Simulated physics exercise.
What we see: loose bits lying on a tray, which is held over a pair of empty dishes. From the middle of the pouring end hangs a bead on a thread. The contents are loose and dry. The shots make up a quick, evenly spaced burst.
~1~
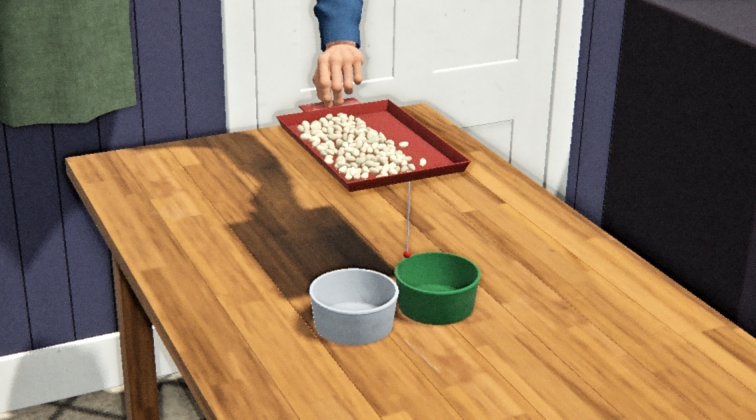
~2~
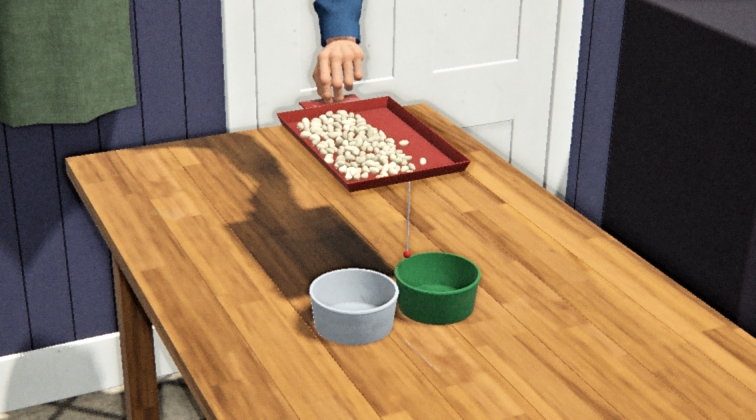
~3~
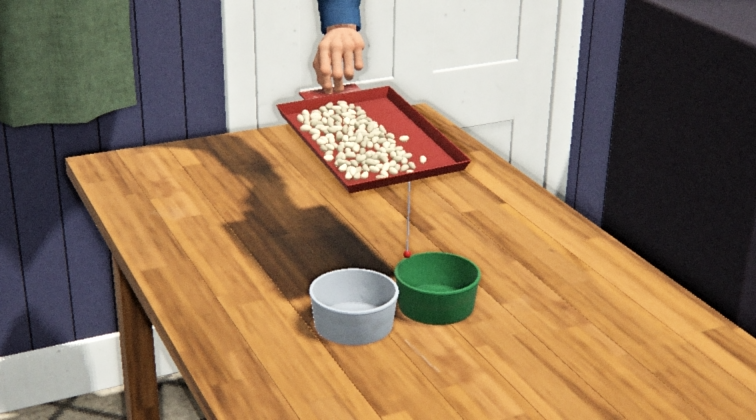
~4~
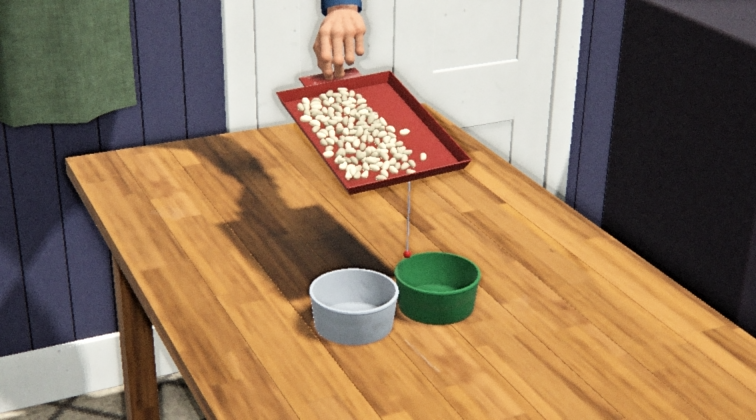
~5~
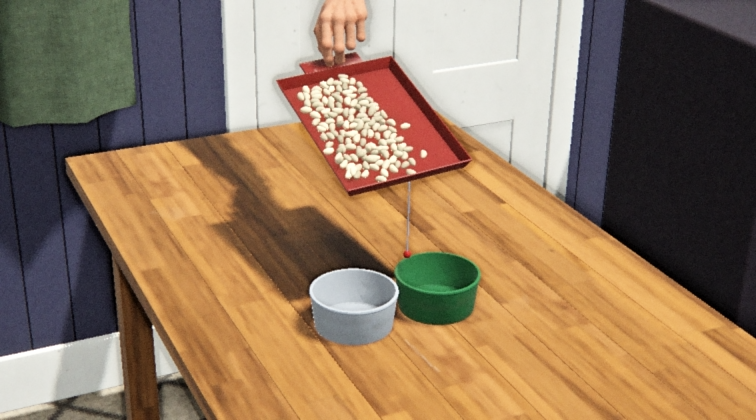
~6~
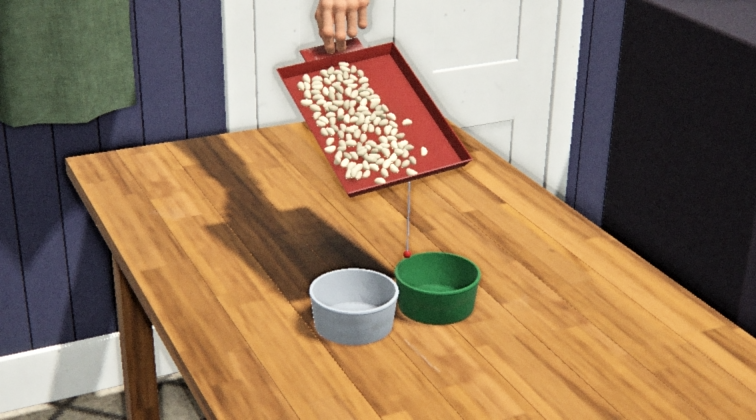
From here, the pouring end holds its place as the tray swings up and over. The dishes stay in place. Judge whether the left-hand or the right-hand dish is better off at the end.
The left-hand dish is better off.
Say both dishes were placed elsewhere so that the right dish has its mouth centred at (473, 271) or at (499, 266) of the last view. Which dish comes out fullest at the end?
In the first try it's the left-side dish, and in the second it's the left-side dish.
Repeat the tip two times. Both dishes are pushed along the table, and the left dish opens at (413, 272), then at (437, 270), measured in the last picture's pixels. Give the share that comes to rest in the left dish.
It would be roughly 40 per cent, followed by roughly 20 per cent.
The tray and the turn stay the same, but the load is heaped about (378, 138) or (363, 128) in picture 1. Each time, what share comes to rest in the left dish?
You'd get near 60 percent first and near 50 percent after that.
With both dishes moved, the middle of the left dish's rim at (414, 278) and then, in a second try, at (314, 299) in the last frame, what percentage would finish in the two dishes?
Roughly 50 %, then roughly 80 %.
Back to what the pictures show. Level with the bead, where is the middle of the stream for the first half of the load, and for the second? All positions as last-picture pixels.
First around (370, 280), afterwards around (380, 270).
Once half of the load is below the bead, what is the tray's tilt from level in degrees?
About 90 degrees.
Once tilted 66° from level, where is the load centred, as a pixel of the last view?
Near (374, 177).
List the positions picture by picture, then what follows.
The first frame shows corners of the pouring end at (350, 180) and (464, 160), level; middle of the load at (359, 145), white beans; left dish at (372, 324); right dish at (457, 305); bead on its thread at (407, 254).
The second frame shows corners of the pouring end at (350, 181) and (465, 160), level; middle of the load at (359, 143).
The third frame shows corners of the pouring end at (350, 182) and (465, 159), tipped barely, lowest at the left corner; middle of the load at (359, 139).
The fourth frame shows corners of the pouring end at (350, 184) and (465, 158), tipped a little, lowest at the left corner; middle of the load at (360, 132).
The fifth frame shows corners of the pouring end at (350, 186) and (466, 158), tipped clearly, lowest at the left corner; middle of the load at (360, 126).
The sixth frame shows corners of the pouring end at (350, 189) and (466, 157), tipped clearly, lowest at the left corner; middle of the load at (361, 121); left dish at (372, 324); right dish at (457, 305).
Soon, tray tipped steeply; most on the tray; a stray few in the left dish; about a quarter in the air.
A while on, tray tipped past a quarter turn; a stray few on the tray; about two thirds in the left dish; about a quarter in the right dish; a small part outside both; a small part in the air.
Towards the end, tray tipped past a quarter turn; about two thirds in the left dish; about a quarter in the right dish; a small part outside both.
Finally, tray tipped past a quarter turn; about two thirds in the left dish; about a quarter in the right dish; a small part outside both.
